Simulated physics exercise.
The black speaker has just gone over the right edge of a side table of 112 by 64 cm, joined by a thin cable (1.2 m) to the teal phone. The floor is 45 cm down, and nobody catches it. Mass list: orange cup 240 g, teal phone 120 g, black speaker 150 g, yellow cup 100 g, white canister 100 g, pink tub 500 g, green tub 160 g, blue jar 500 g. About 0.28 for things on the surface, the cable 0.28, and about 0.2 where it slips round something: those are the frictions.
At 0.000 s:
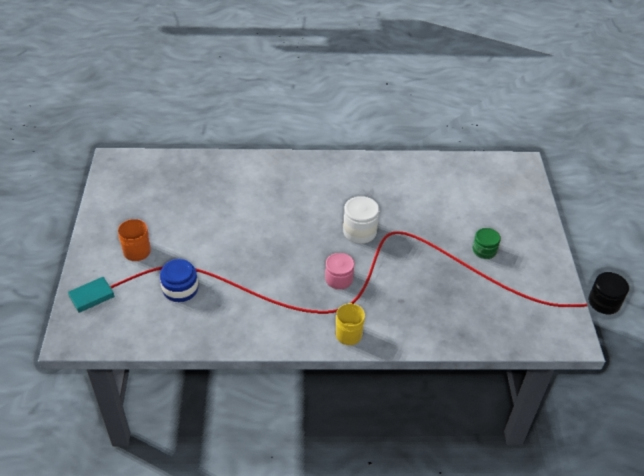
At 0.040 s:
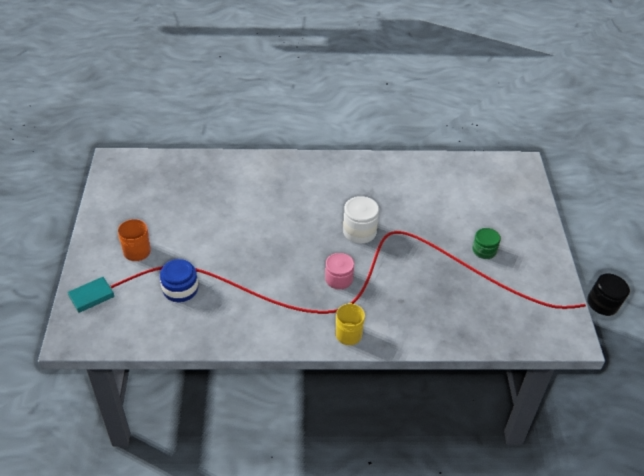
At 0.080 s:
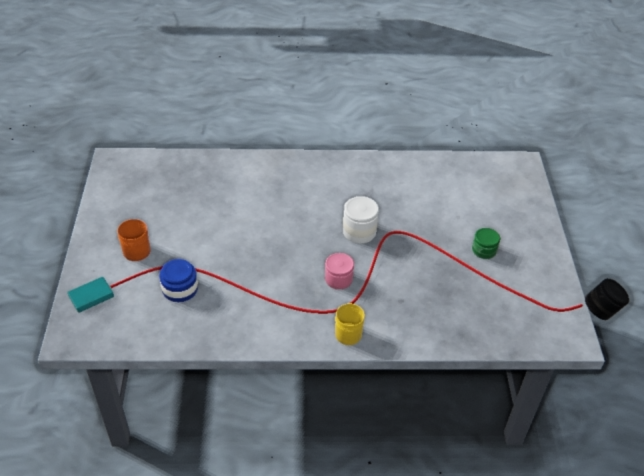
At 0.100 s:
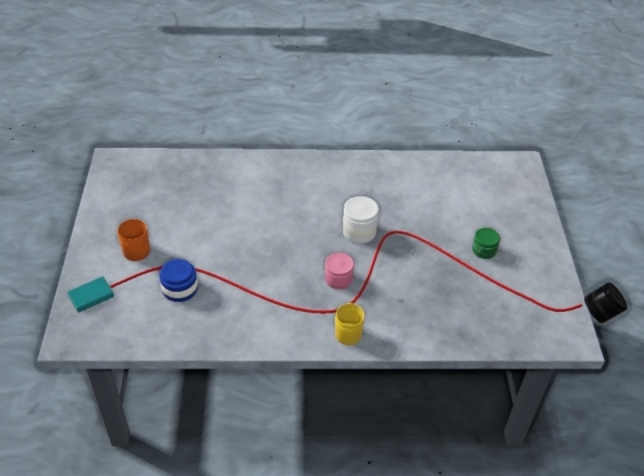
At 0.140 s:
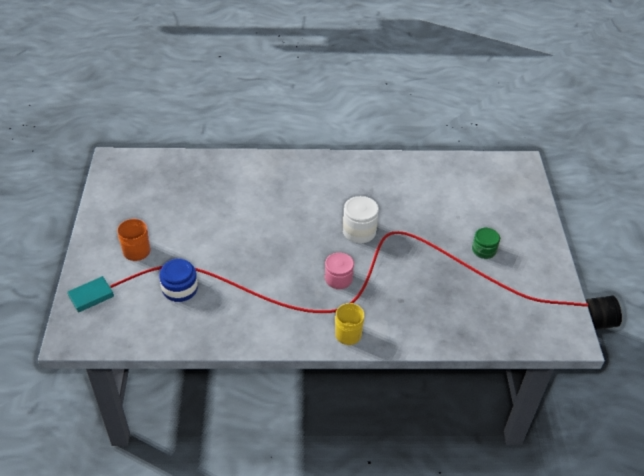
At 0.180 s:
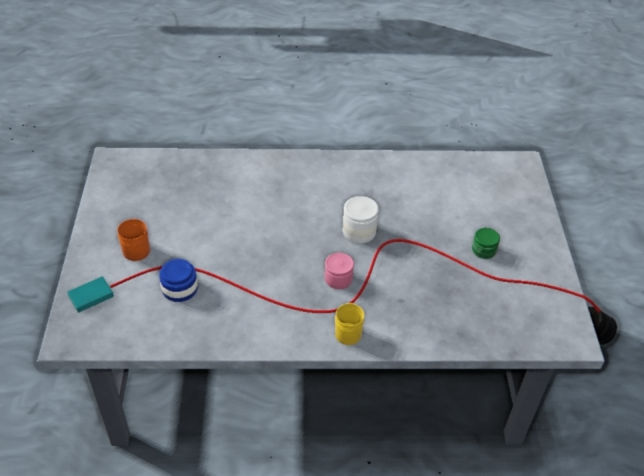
On a grey tabletop, a black cylinder tilting and dropping past the right edge, drawing the near end of a red cable straighter.
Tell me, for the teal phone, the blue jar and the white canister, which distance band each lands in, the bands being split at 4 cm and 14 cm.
At the end, the teal phone makes a long trip, the blue jar makes a short trip, the white canister makes a short trip.
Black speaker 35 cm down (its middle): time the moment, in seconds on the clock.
That is: 0.50 s.
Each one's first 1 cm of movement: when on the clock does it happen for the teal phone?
Answer: Teal phone, 0.32 s.
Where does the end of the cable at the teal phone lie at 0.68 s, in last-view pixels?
Close to (188, 262) in the last picture.
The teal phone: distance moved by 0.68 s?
I'd put the teal phone at some 15 cm.
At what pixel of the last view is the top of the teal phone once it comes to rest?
Resting point is at approximately (168, 261).
At 0.4 s, the cable's tail end at (165, 275); teal phone 12 cm off its start, black speaker over the edge.
At 0.7 s, the cable's tail end at (188, 262); teal phone 17 cm off its start, blue jar 2 cm off its start, black speaker over the edge.
At 0.9 s, the cable's tail end at (189, 263); teal phone 17 cm off its start at (168, 261), blue jar 2 cm off its start at (184, 272), black speaker over the edge.
At 1.2 s, the cable's tail end at (189, 263); teal phone 17 cm off its start, blue jar 2 cm off its start, black speaker over the edge.
At 2.4 s, the cable's tail end at (189, 263); teal phone 17 cm off its start at (168, 261), blue jar 2 cm off its start at (184, 272), white canister 0 cm off its start at (361, 208), black speaker over the edge.
